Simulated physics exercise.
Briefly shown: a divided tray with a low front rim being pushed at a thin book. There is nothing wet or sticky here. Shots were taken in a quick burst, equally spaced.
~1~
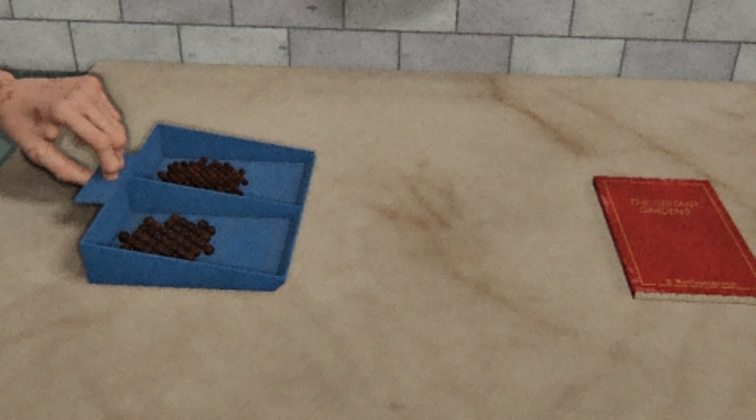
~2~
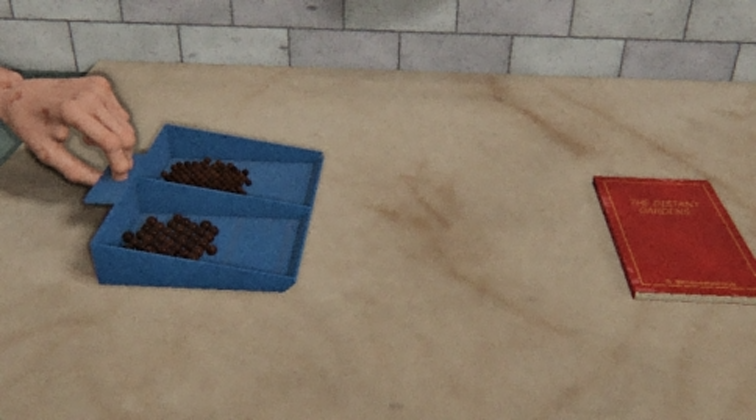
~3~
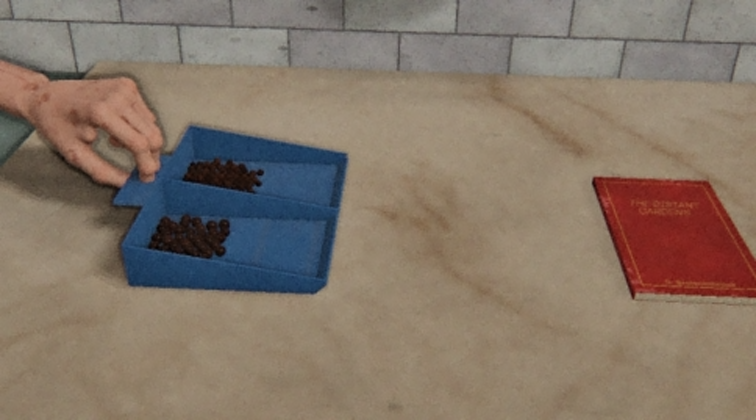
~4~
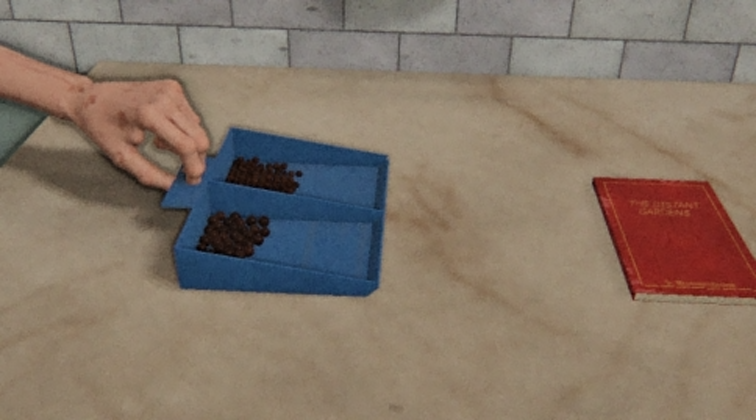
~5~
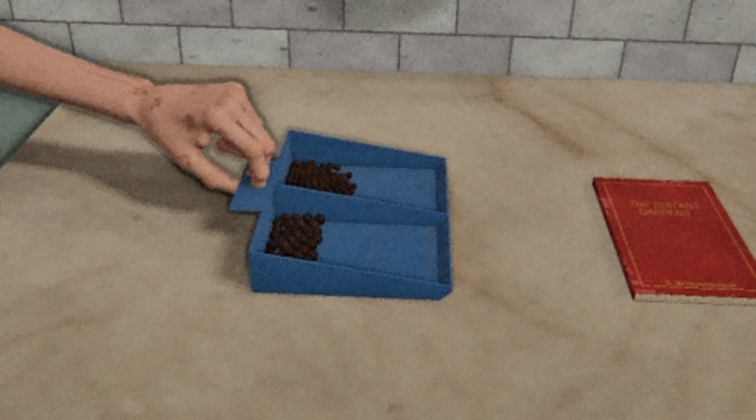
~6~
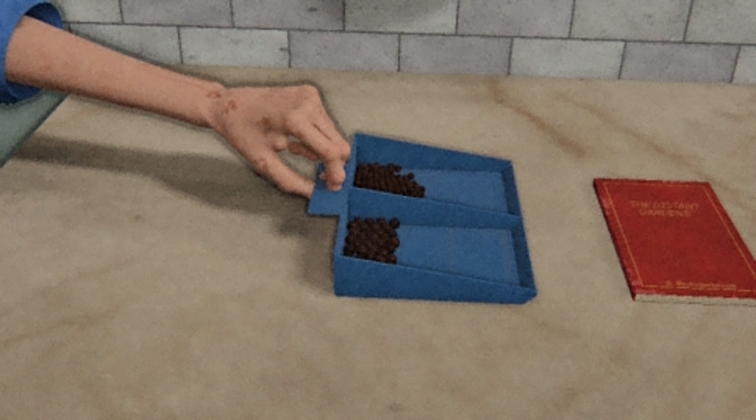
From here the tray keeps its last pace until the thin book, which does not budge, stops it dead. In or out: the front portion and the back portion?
Front portion: Drops some out; back portion: Drops some out.
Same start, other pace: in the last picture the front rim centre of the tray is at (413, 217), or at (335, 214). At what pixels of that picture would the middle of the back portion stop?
Lab note: Resting centre (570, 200) for the first pace, (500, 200) for the second.
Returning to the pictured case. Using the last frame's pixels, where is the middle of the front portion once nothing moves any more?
Around (655, 257).
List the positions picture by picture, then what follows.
The first frame shows front rim at (302, 211), at rest; thin book at (690, 260); front portion at (166, 244), some chocolate balls; back portion at (201, 180), many allspice berries.
The second frame shows front rim at (311, 211), hardly any of the way covered; back portion at (204, 180).
The third frame shows front rim at (338, 213), a small part of the way covered; front portion at (185, 244).
The fourth frame shows front rim at (384, 215), about a quarter of the way covered; back portion at (255, 183).
The fifth frame shows front rim at (449, 218), about half of the way covered; front portion at (296, 247).
The sixth frame shows front rim at (523, 221), about two thirds of the way covered; thin book at (690, 262); front portion at (373, 251); back portion at (383, 188).
Then, 0.04 s past the last view, tray still sliding, front rim near (572, 223); front portion all inside; back portion all inside.
Then, 0.18 s past the last view, tray stopped at the thin book; front portion about a quarter out of the tray; back portion a small part out of the tray.
Then, 0.39 s past the last view, tray stopped at the thin book; front portion about half out of the tray; back portion about a third out of the tray.
Finally, tray stopped at the thin book; front portion about half out of the tray; back portion about a third out of the tray.
